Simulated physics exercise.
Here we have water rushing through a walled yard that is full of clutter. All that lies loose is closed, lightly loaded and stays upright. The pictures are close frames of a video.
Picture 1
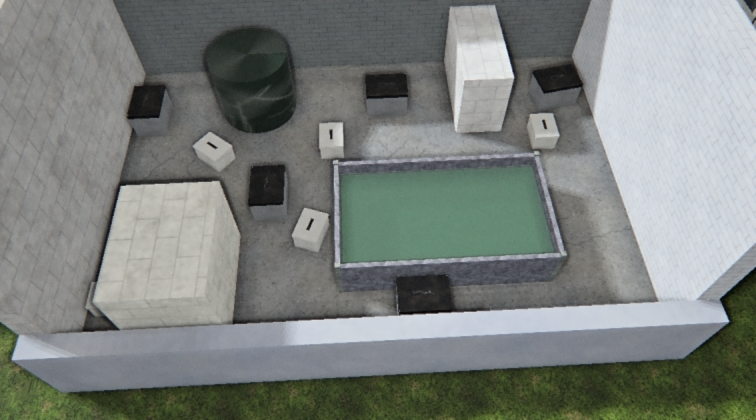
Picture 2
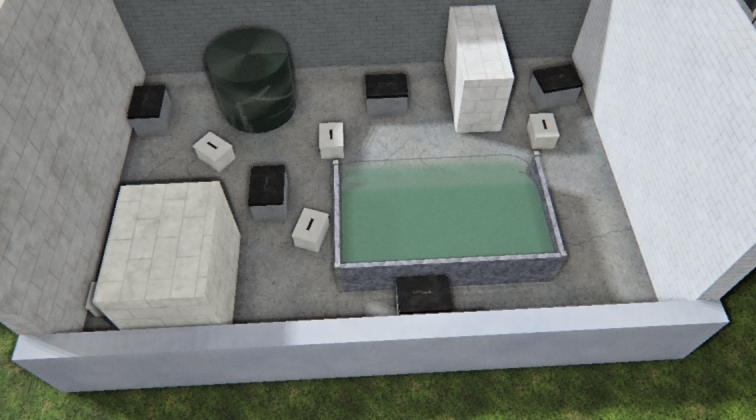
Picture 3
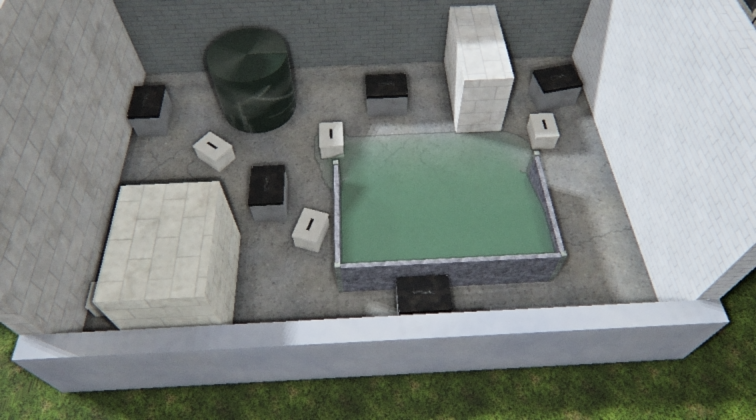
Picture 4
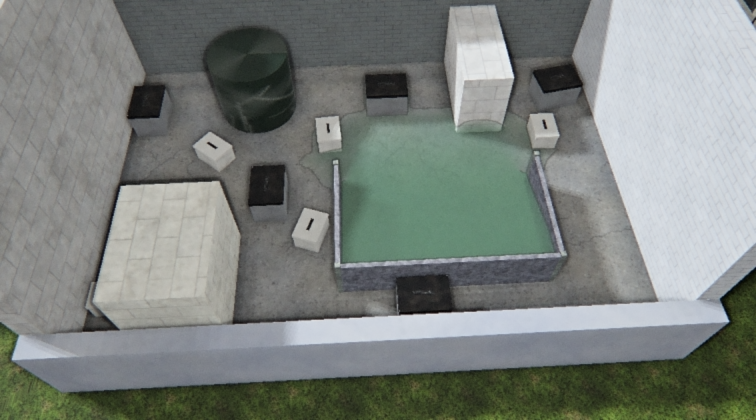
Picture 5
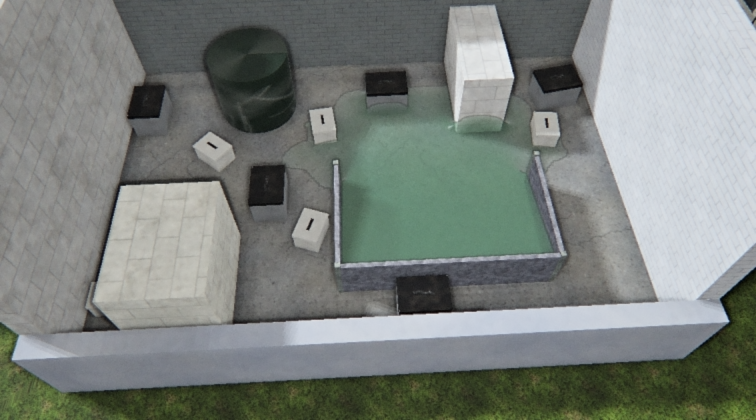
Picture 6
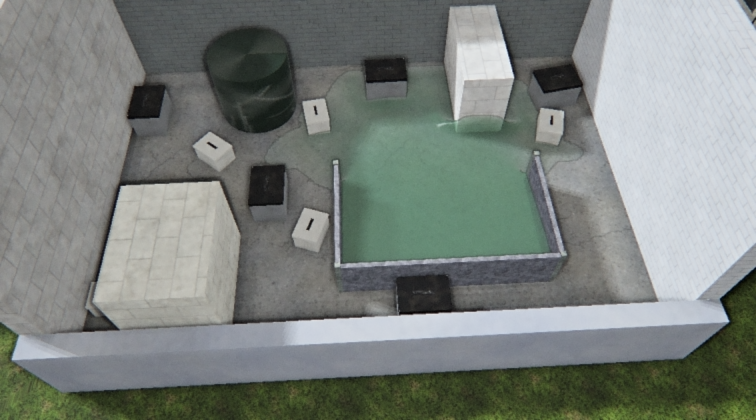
Green water spreads out from a walled pool's open back side and nudges nearby white boxes.
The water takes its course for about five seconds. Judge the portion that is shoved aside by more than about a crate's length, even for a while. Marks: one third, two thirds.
It is two thirds or above.
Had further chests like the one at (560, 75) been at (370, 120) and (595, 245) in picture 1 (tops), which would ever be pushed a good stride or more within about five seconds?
As listed: Moved that far, no.
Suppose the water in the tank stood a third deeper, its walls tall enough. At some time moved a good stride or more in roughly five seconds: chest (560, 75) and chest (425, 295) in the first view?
As listed: That far or more, no.
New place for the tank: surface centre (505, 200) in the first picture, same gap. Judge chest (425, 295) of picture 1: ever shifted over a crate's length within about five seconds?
My call: Not that far.
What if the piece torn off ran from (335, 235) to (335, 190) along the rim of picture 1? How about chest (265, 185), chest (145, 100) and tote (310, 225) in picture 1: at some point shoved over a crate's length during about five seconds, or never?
One after the other: Pushed that far, yes, that far or more.
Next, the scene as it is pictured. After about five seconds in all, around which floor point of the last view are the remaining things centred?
Close to (333, 224).
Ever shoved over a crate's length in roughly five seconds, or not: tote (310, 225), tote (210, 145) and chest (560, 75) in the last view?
One after the other: Pushed that far, swept aside, moved that far.
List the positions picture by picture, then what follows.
The first picture shows a tote at (331, 134) rests on the ground; a chest at (386, 84) rests on the ground; 0 of 10 have shifted.
The second picture shows a tote at (331, 134) rests on the ground; a chest at (386, 84), on the bottom; 0 of 10 have shifted.
The third picture shows a tote at (331, 134), on the bottom; a chest at (386, 84), on the bottom; 0 of 10 have shifted.
The fourth picture shows a tote at (328, 128), on the bottom, close to its start; a chest at (386, 84), on the bottom; 1 of 10 have shifted.
The fifth picture shows a tote at (323, 120) rests on the ground, close to its start; a chest at (386, 82), on the bottom, close to its start; 1 of 10 have shifted.
The sixth picture shows a tote at (316, 111), on the bottom, a stride from its start; a chest at (386, 69) rests on the ground, close to its start; 3 of 10 have shifted.
A moment on, 2 of 10 are well off their spots; 1 afloat.
Next, 4 of 10 are well off their spots; 4 afloat.
Later, 4 of 10 are well off their spots; 4 afloat.
In the end, 8 of 10 are well off their spots, and 8 have been at some point; 8 afloat.
